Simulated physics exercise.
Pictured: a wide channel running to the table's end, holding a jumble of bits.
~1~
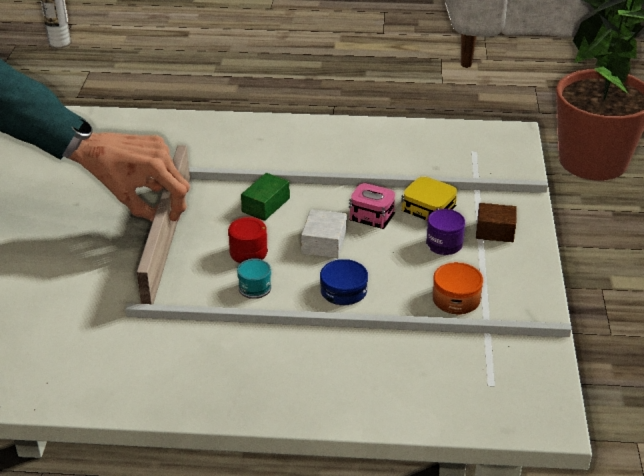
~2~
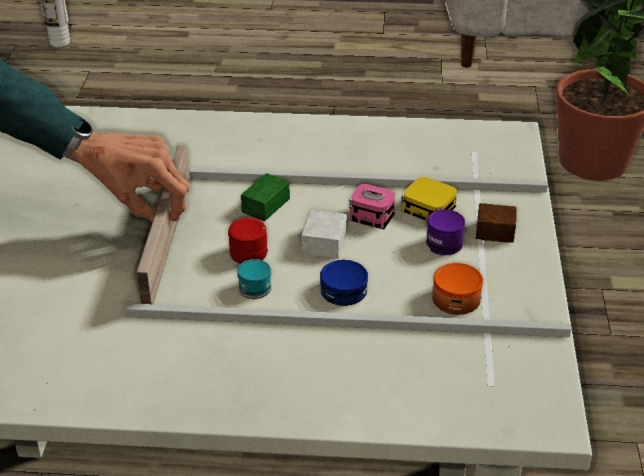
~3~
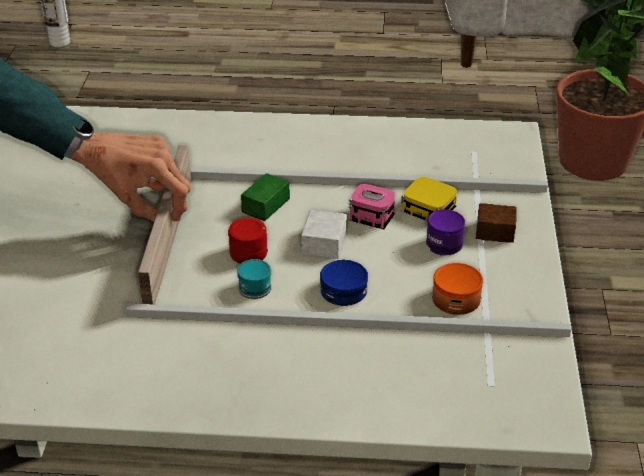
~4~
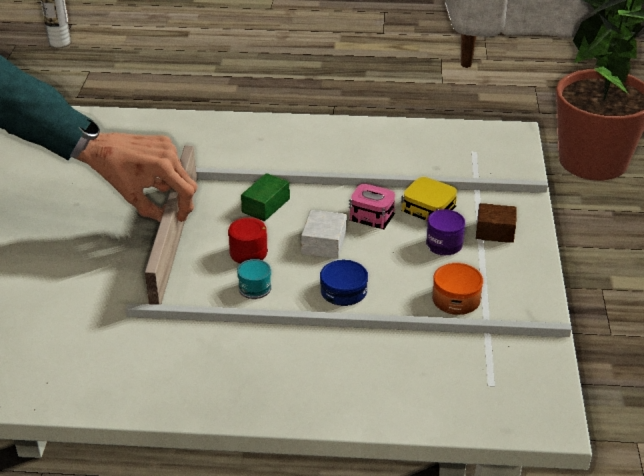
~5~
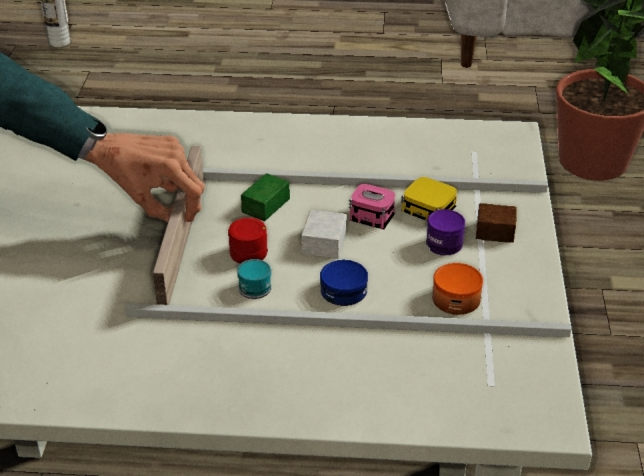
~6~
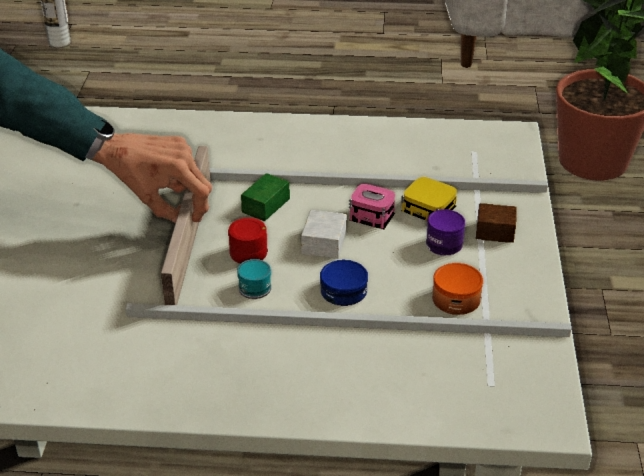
At the start, a hand holds a wooden board upright at the left end of a channel on a pale table, with colourful tubs, tins and blocks scattered to its right. After staying still briefly, the hand slides the board slightly rightward, closer to the red lid, while the scattered pieces remain in place.
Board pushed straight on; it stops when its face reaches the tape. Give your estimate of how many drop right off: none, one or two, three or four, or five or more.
My estimate: One or two.
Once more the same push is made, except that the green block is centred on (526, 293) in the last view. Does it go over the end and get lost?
From that start the object does not stay.
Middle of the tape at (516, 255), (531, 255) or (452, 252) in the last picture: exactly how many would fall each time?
Respectively 6, 6 and 0.
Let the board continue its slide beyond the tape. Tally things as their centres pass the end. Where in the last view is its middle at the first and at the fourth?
At roughly (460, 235), then roughly (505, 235).
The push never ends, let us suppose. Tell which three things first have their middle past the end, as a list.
Order: Orange tub, then brown block, then purple tub.
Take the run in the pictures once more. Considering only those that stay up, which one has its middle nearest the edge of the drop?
Result: The purple tub.
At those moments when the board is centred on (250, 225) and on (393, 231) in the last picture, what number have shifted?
Note: First position 3; second position 9.
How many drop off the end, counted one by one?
It is 2, no more and no fewer.
Soon after, none off yet; brown block at rest near (496, 223); orange tub at rest near (457, 289); purple tub at rest near (445, 232).
By the end, the number that fall off is one or two; fallen, orange tub and brown block.
